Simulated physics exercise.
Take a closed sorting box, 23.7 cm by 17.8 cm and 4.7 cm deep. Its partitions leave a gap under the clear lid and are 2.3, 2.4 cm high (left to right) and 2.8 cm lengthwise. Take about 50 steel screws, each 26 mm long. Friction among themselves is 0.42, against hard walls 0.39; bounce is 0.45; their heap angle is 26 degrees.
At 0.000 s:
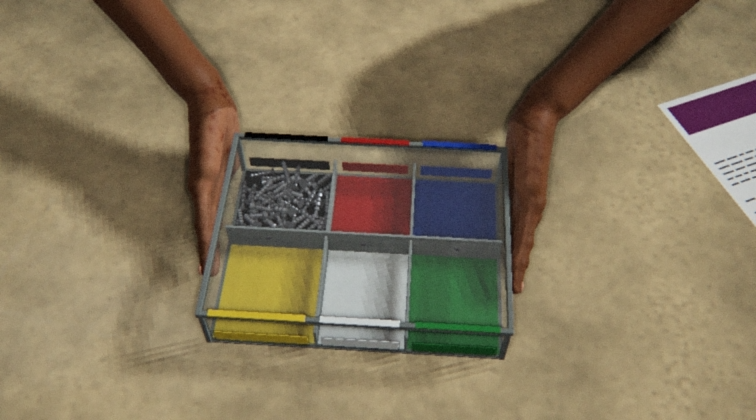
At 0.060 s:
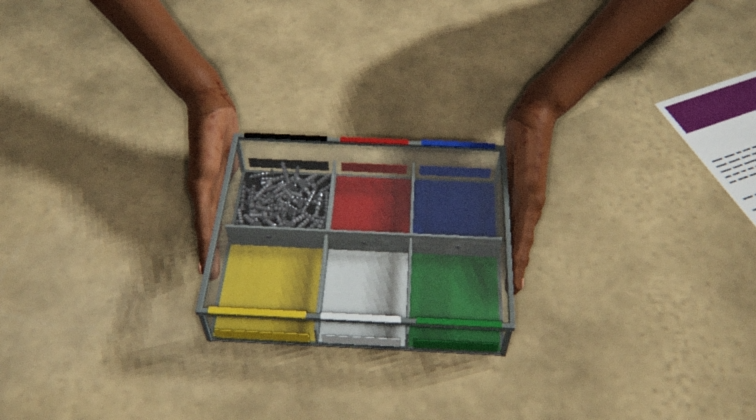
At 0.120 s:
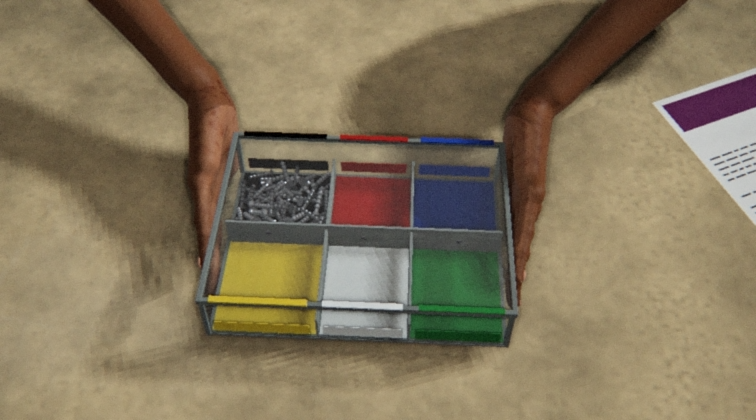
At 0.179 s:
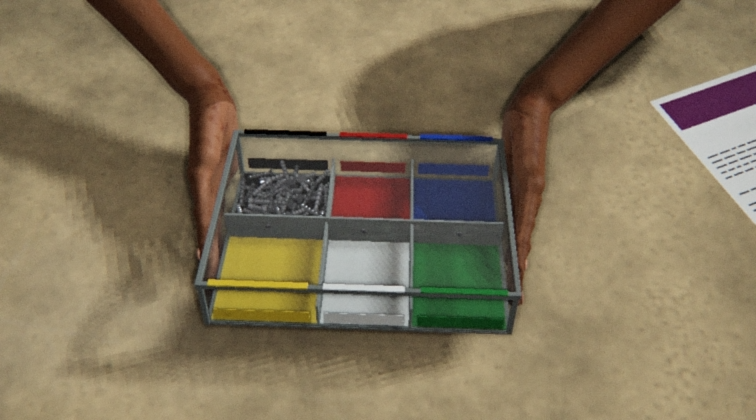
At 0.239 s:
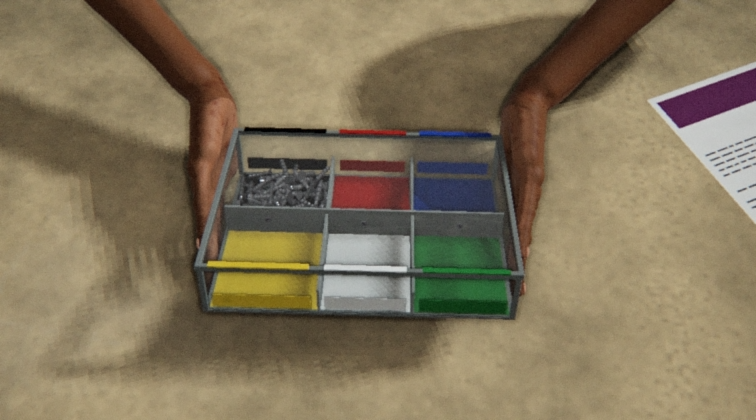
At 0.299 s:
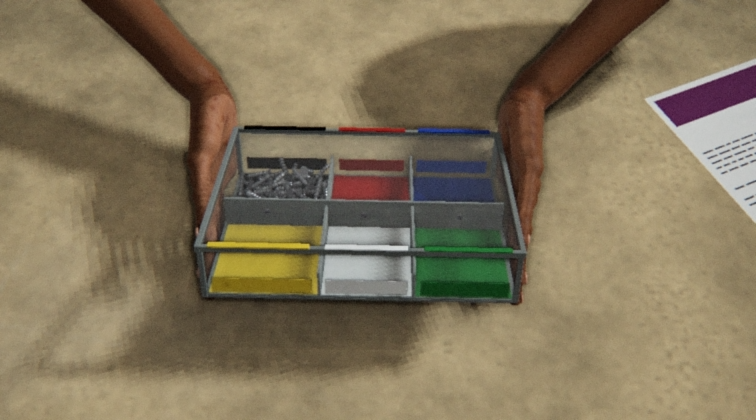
A clear-lidded sorting box with six compartments sits between two hands on a mottled tan surface, seen from above. Grey screws lie heaped in the black-marked back left section, beside empty red and blue ones, with yellow, white and green across the front and a purple-banded sheet at right. The hands steadily tilt the box, its front edge rising while the camera stays still.
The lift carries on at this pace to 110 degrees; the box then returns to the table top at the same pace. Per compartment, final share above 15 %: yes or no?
Red no; blue no; green no; yellow no; white no; black yes.
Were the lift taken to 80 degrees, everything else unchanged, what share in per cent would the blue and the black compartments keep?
Shares: Blue 0 and black 100, in per cent.
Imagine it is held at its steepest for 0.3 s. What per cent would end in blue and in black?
In that case blue keeps 0% and black keeps 100%.
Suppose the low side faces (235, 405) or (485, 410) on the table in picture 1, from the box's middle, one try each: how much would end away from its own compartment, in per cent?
45 and 85 %.
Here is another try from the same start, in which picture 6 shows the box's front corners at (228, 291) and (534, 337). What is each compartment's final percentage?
By the end red holds 0%, blue holds 0%, green holds 100%, yellow holds 0%, white holds 0% and black holds 0%.
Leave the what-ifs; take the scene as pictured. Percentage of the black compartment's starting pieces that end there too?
Share retained: Approx. 100 %.
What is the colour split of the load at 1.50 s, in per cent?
Red = 0, blue = 0, green = 0, yellow = 0, white = 0, black = 100 (per cent).
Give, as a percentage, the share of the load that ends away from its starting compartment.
That comes to close to 0 percent.
After 1.50 s, tilt 110 degrees; black 100 %.
Then, at 2.30 s, tilt 49 degrees; black 100 %.
Then, at 3.12 s, tilt 0 degrees; black 100 %.
By 3.6 s all is still; red 0 %, blue 0 %, green 0 %, yellow 0 %, white 0 %, black 100 %.
